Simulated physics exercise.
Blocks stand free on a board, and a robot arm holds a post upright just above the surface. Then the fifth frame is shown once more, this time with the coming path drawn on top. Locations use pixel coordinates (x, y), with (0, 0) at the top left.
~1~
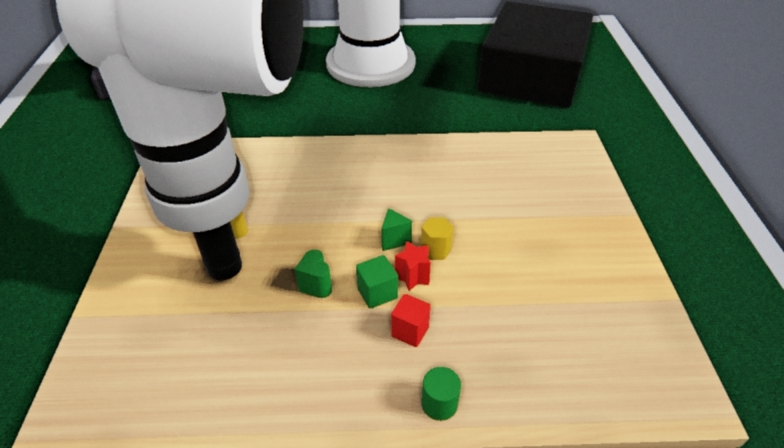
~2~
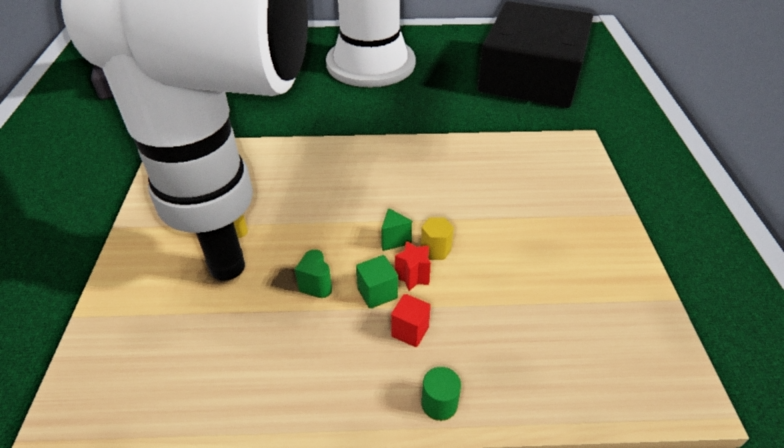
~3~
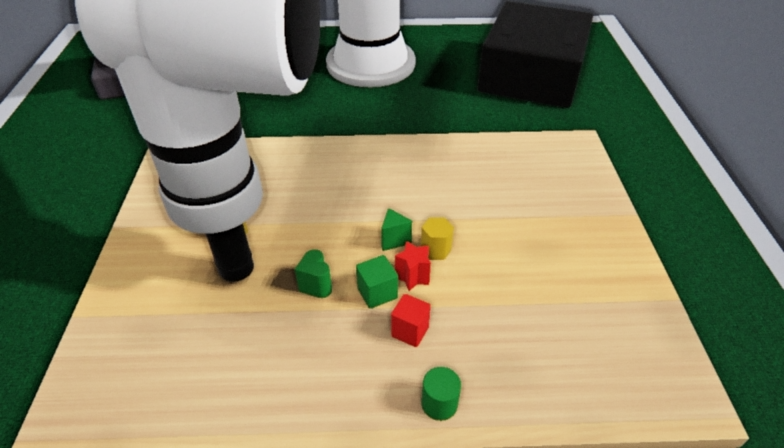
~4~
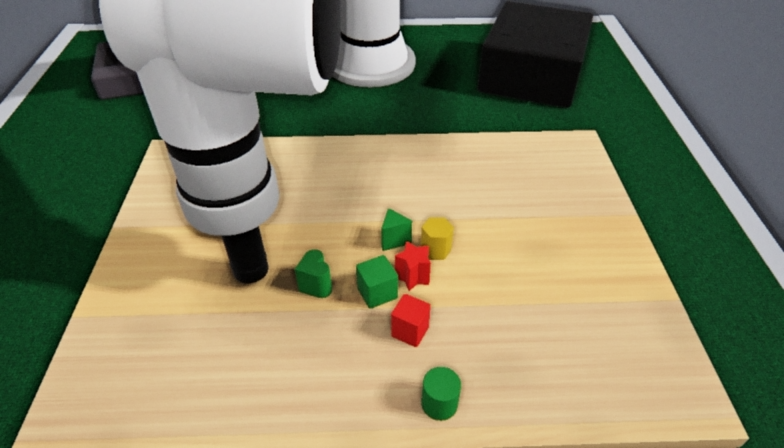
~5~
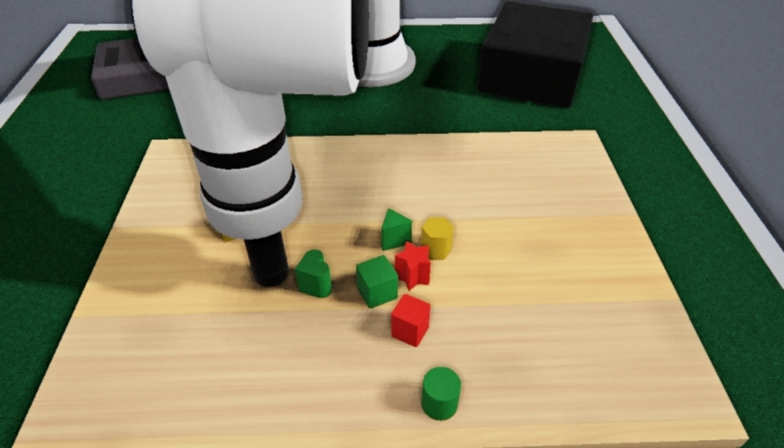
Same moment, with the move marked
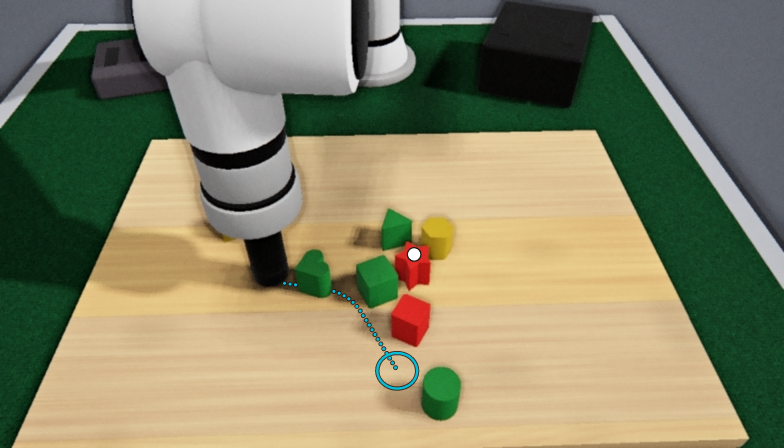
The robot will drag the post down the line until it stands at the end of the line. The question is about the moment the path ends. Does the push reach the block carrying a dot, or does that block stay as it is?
It is carried off its spot.
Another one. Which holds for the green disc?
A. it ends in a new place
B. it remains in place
Answer: B.
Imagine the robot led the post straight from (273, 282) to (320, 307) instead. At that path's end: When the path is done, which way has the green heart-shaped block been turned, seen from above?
From the top: Counterclockwise.
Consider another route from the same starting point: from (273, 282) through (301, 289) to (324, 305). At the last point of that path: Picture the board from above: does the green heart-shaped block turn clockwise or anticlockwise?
Looking down, it rotates anti-clockwise.
Path on the board, from (273, 282) over (329, 290) and (368, 323) to (397, 370); the dot is on the red star-shaped block.
On the path given first. One third of the way, post at (329, 283); green heart-shaped block at (360, 263), turned 45° anticlockwise; green square block at (396, 271), turned 35° clockwise; red star-shaped block at (420, 253).
Two thirds of the way, post at (368, 317); green heart-shaped block at (375, 262), turned 65° anticlockwise; green square block at (406, 271), turned 55° clockwise; red star-shaped block at (425, 252), turned 20° anticlockwise.
At the end, post at (397, 363); green heart-shaped block at (375, 262), turned 65° anticlockwise; green square block at (406, 271), turned 55° clockwise; red square block at (419, 315), turned 45° anticlockwise; red star-shaped block at (425, 252), turned 20° anticlockwise; green disc in place.
